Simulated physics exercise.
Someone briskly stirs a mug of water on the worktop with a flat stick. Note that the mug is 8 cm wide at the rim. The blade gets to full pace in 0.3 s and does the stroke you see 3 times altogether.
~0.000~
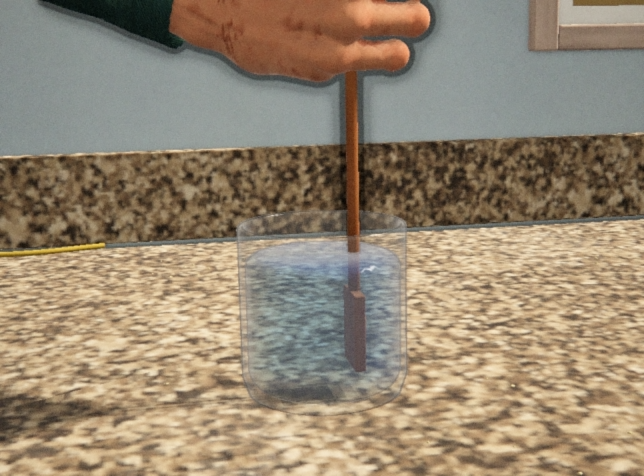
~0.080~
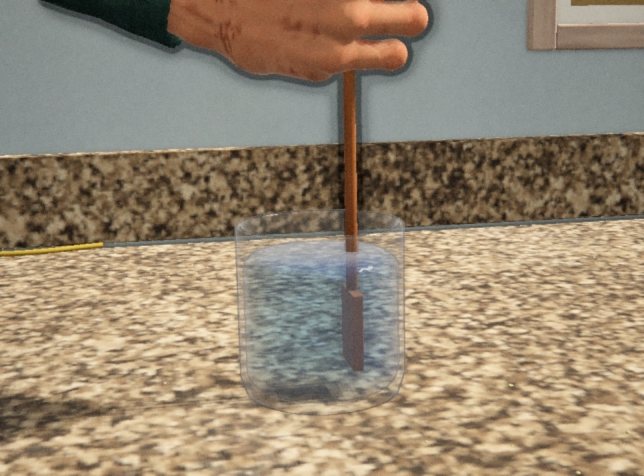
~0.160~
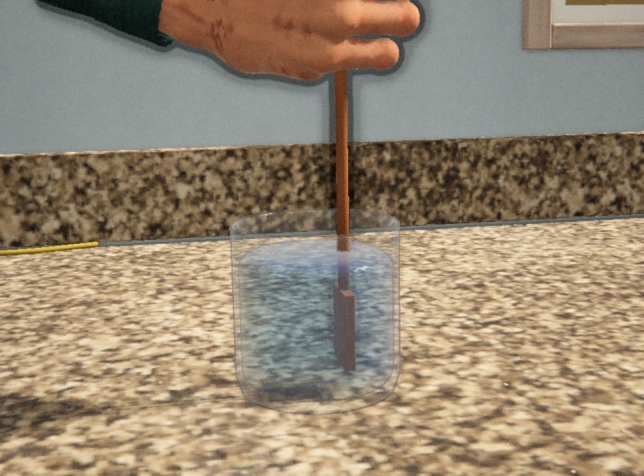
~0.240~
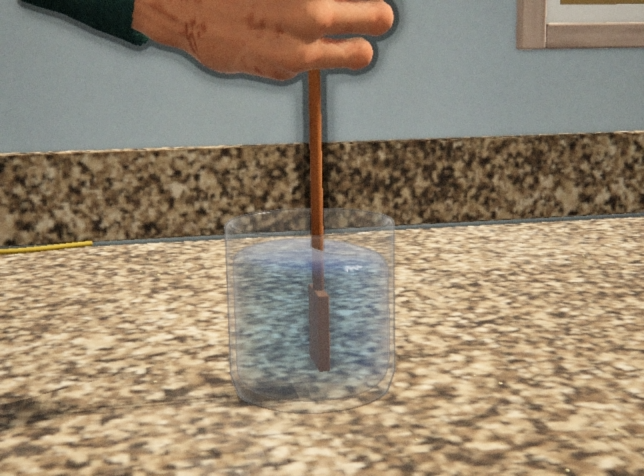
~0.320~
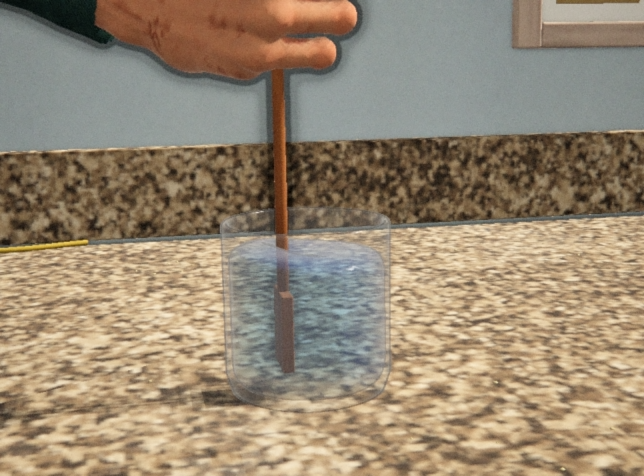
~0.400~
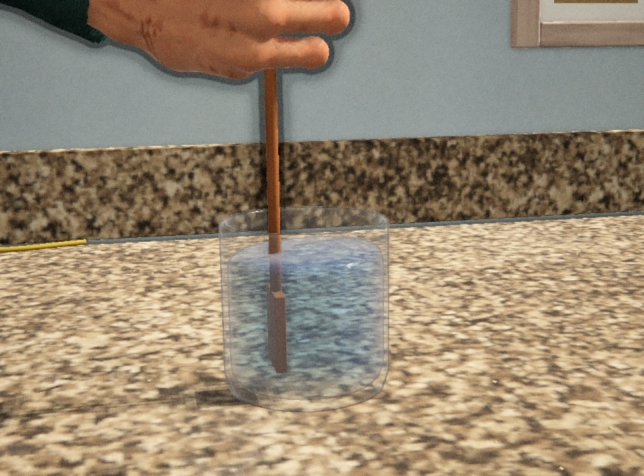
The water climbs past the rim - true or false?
False.
After 0.72 s 0 ml is over the rim.
After 1.03 s 0 ml is over the rim.
After 1.35 s 0 ml is over the rim.
After 1.67 s 0 ml is over the rim.
In the end 0 ml is over the rim.
